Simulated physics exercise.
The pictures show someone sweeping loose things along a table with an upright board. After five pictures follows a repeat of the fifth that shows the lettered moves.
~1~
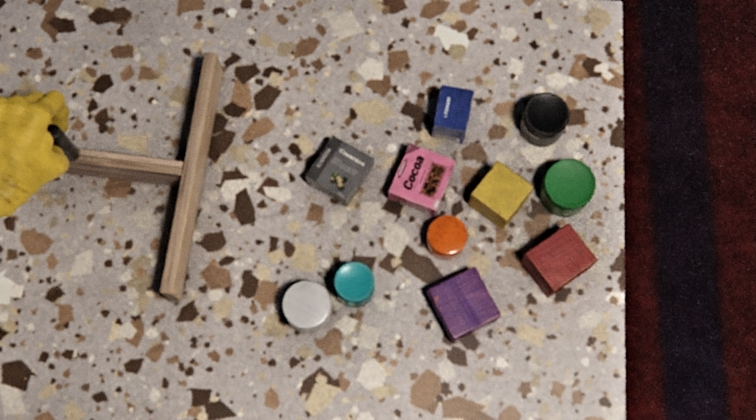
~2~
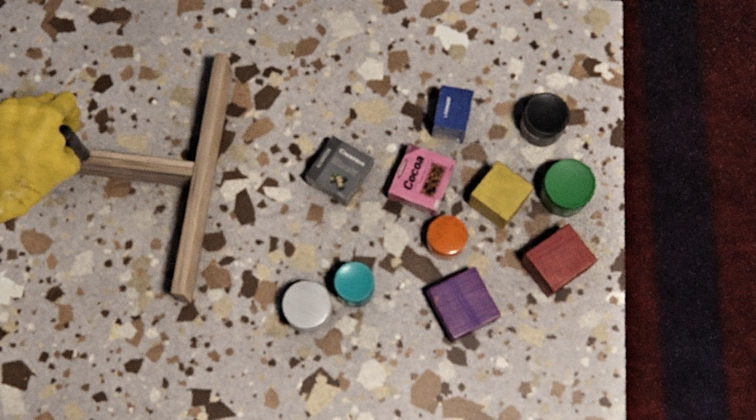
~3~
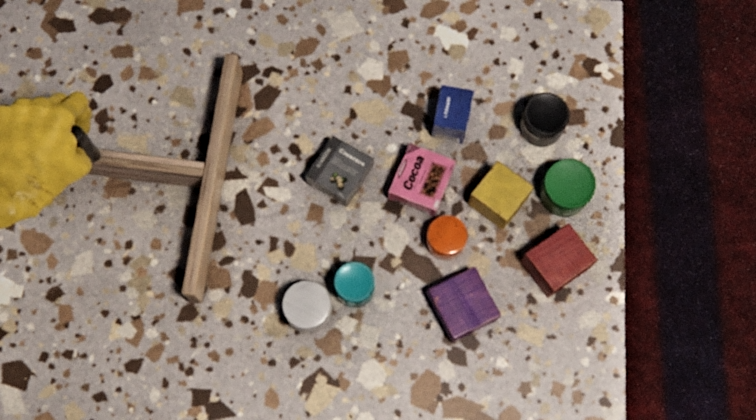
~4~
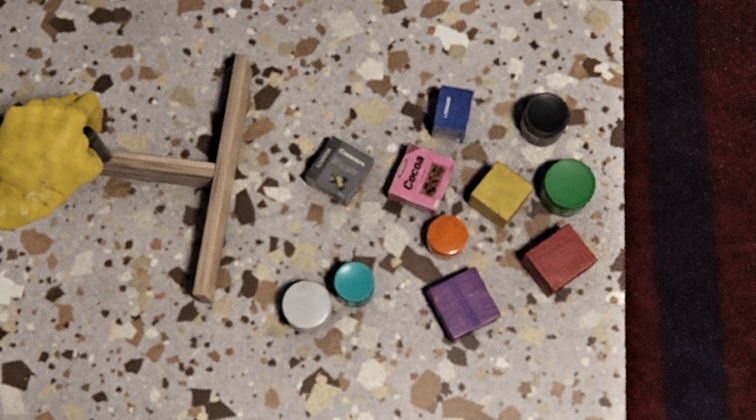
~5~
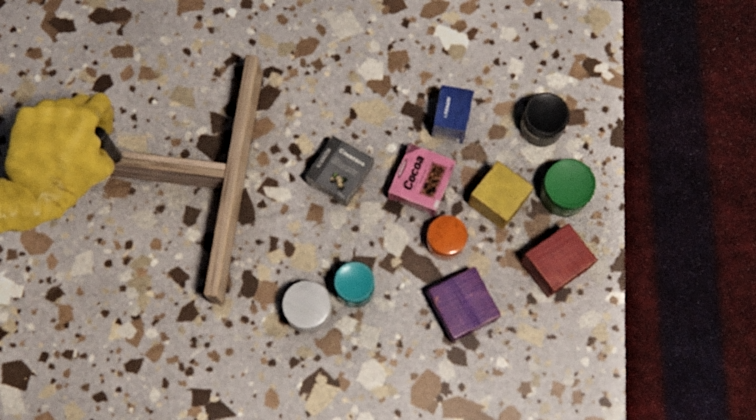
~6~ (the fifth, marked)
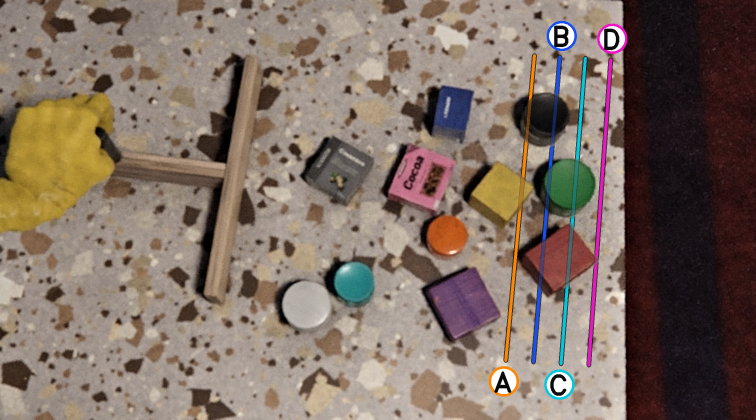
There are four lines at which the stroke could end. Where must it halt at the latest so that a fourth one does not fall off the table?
B.
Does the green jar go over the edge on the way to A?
By then, yes.
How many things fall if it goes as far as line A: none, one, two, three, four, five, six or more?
By then, two.
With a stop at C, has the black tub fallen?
Yes.
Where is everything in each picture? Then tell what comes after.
In the first frame, green jar (567, 188); grey packet (340, 171); pink packet (422, 180).
In the second frame, board (199, 169); purple block (463, 305).
In the third frame, board (211, 170); white tin (307, 308).
In the fourth frame, board (221, 171); black tub (544, 120).
In the fifth frame, board (232, 171); yellow block (500, 196); orange pot (447, 238); green jar (567, 188).
On the marked copy, A at (521, 201); B at (547, 203); C at (574, 204); D at (600, 206).
Taking B. A third of the way, board (346, 178); white tin (359, 315); turquoise tub (379, 276).
Two thirds of the way, board (460, 184); green jar (641, 195); yellow block (590, 192).
When it is over, board (548, 189); yellow block over the edge; green jar over the edge; two fallen.
As for the rest, A is within the limit but short; C drops five; D drops seven.
